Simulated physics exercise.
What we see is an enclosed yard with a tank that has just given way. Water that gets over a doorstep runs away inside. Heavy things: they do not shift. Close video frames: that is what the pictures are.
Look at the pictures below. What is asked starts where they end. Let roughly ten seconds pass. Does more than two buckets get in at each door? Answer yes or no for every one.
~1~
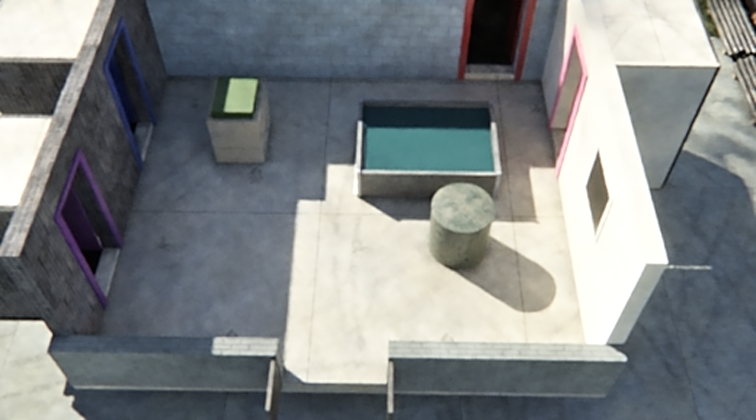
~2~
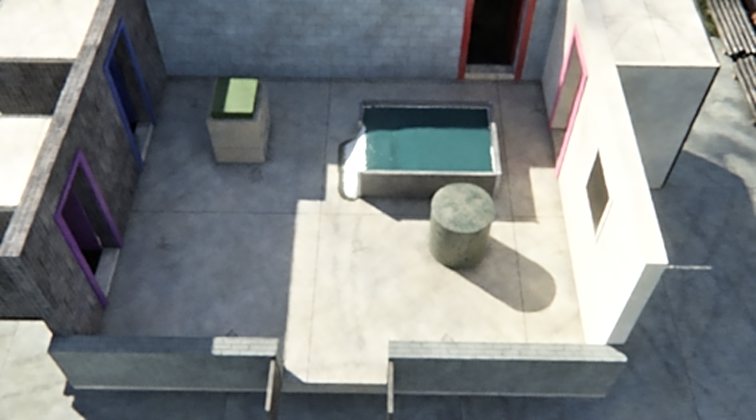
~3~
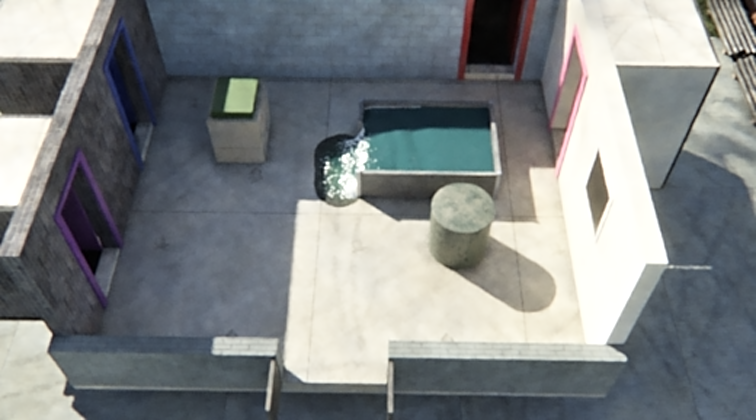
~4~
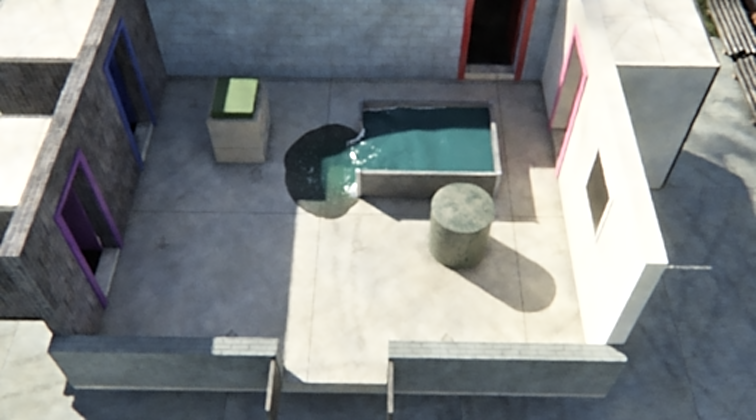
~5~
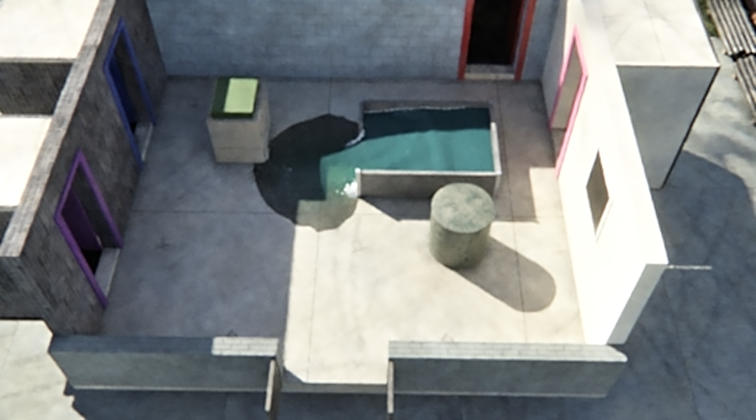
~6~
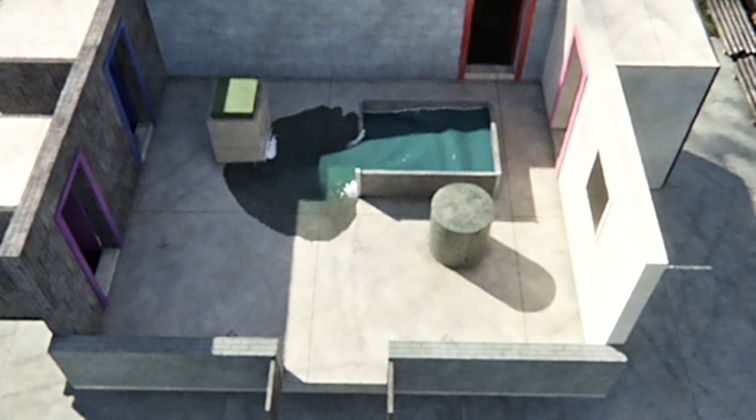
Red door: No, blue door: No, purple door: Yes, pink door: No.
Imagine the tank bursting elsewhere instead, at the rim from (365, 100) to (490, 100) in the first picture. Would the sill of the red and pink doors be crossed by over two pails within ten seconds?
Red door: Exceeds the limit; pink door: Falls short.
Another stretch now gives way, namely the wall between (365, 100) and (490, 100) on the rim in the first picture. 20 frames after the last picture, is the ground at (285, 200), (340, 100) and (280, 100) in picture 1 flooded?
Submerged, submerged, submerged.
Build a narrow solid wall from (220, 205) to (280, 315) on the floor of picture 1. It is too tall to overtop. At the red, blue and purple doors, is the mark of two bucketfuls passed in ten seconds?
Note: Red door never reaches it; blue door never reaches it; purple door never reaches it.
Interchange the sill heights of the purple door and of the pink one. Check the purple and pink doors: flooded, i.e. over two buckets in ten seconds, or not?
Log - purple: Below the mark; pink: Below the mark.
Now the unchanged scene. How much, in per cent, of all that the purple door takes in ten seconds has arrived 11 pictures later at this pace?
About 0 per cent.
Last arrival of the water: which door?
That would be the one in pink.
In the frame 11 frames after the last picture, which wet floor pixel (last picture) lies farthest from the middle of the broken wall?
I'd put it around (106, 304).
A moment on, water covers 20 % of the floor; the red door not reached, the blue door not reached, the purple door not reached, the pink door not reached.
Next, water covers 35 % of the floor; the red door not reached, the blue door wet at the sill, nothing in, the purple door wet at the sill, nothing in, the pink door not reached.
Then, water covers 50 % of the floor; the red door not reached, the blue door wet at the sill, nothing in, the purple door over two buckets in, the pink door not reached.
Later, water covers 70 % of the floor; the red door wet at the sill, nothing in, the blue door wet at the sill, nothing in, the purple door over two buckets in, the pink door not reached.
In the end, water covers 95 % of the floor; the red door wet at the sill, nothing in, the blue door wet at the sill, nothing in, the purple door far over two buckets in, the pink door wet at the sill, nothing in.
